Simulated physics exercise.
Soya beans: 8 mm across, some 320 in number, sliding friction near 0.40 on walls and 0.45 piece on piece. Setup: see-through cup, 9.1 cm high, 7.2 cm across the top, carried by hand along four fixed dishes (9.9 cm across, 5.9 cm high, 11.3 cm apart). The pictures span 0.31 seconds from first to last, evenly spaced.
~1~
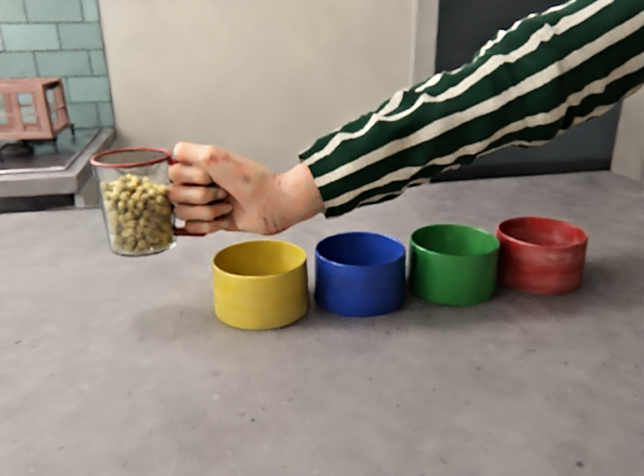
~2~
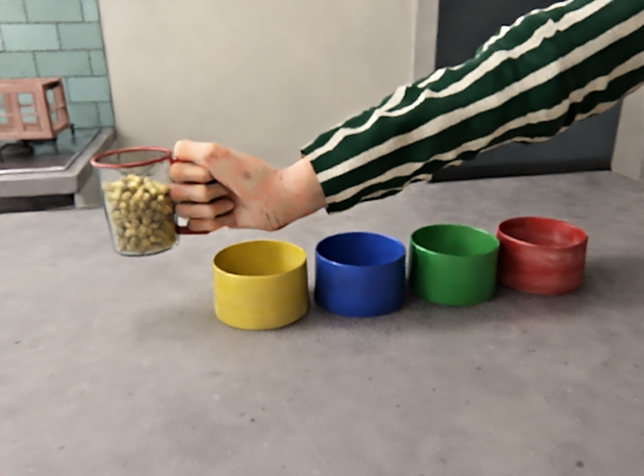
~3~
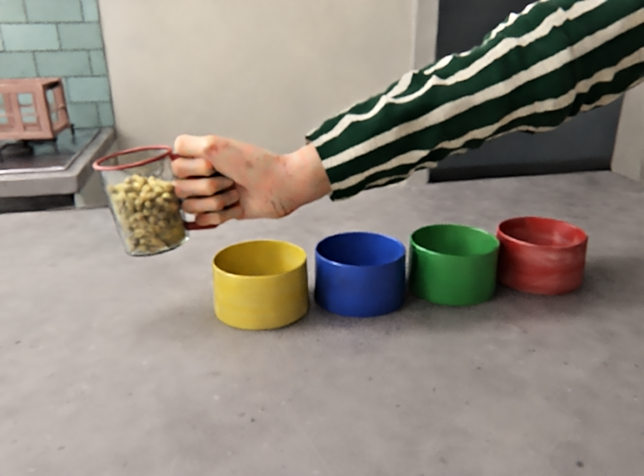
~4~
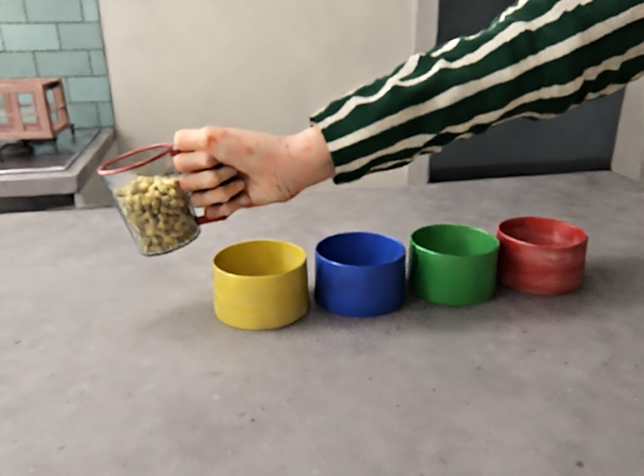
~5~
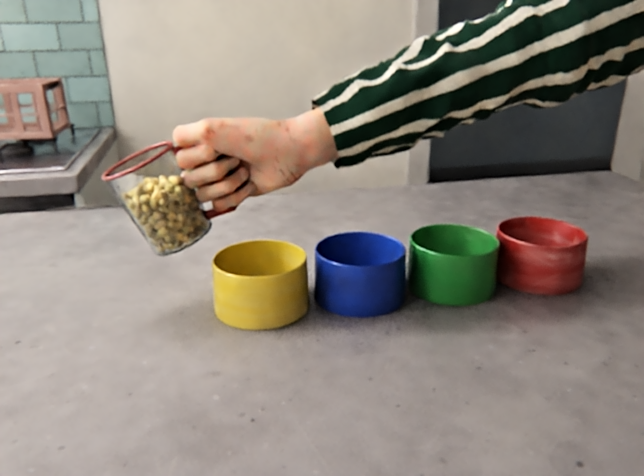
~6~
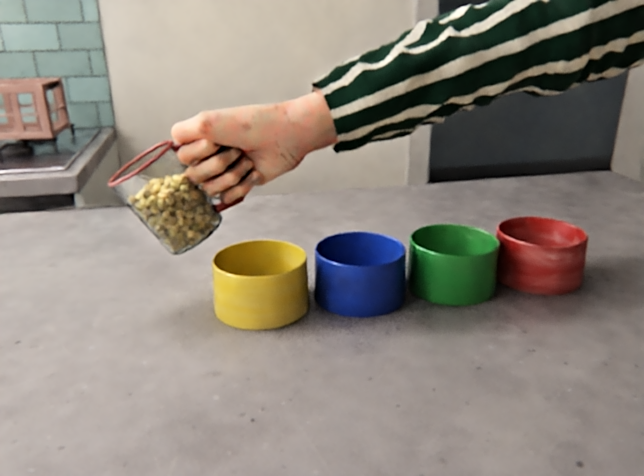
On a grey tabletop, a hand in a striped sleeve held a clear cup of soya beans left of four coloured dishes, then gradually tilted it leftward while moving it slightly to the right.
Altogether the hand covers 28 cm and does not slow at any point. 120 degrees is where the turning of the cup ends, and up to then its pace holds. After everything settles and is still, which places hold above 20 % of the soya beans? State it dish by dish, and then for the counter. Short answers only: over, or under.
Red dish: One in five or fewer. Blue dish: One in five or fewer. Green dish: One in five or fewer. Yellow dish: More than one in five. Counter: More than one in five.
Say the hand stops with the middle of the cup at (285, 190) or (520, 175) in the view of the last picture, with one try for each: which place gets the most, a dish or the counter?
First try: Yellow; second try: Yellow.
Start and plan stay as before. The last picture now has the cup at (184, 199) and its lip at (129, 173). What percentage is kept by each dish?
You'd end up with red at 0, blue at 80, green at 0 and yellow at 10.
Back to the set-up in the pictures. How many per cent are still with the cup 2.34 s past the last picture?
0 per cent.
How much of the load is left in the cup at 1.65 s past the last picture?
Some 0 per cent.
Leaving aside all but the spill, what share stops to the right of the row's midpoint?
Around 0 per cent of it.
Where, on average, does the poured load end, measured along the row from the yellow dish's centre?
About 3 cm, toward lower x.
Then, 0.99 s after the last picture, tilt 120 degrees; cup holds 15 %, yellow 60 %.
Then, 1.65 s after the last picture, tilt 120 degrees; cup holds 0 %, yellow 75 %.
Then, 2.34 s after the last picture, tilt 120 degrees; cup holds 0 %, yellow 75 %.
In the end, red 0 %, blue 0 %, green 0 %, yellow 75 %, counter 25 %.
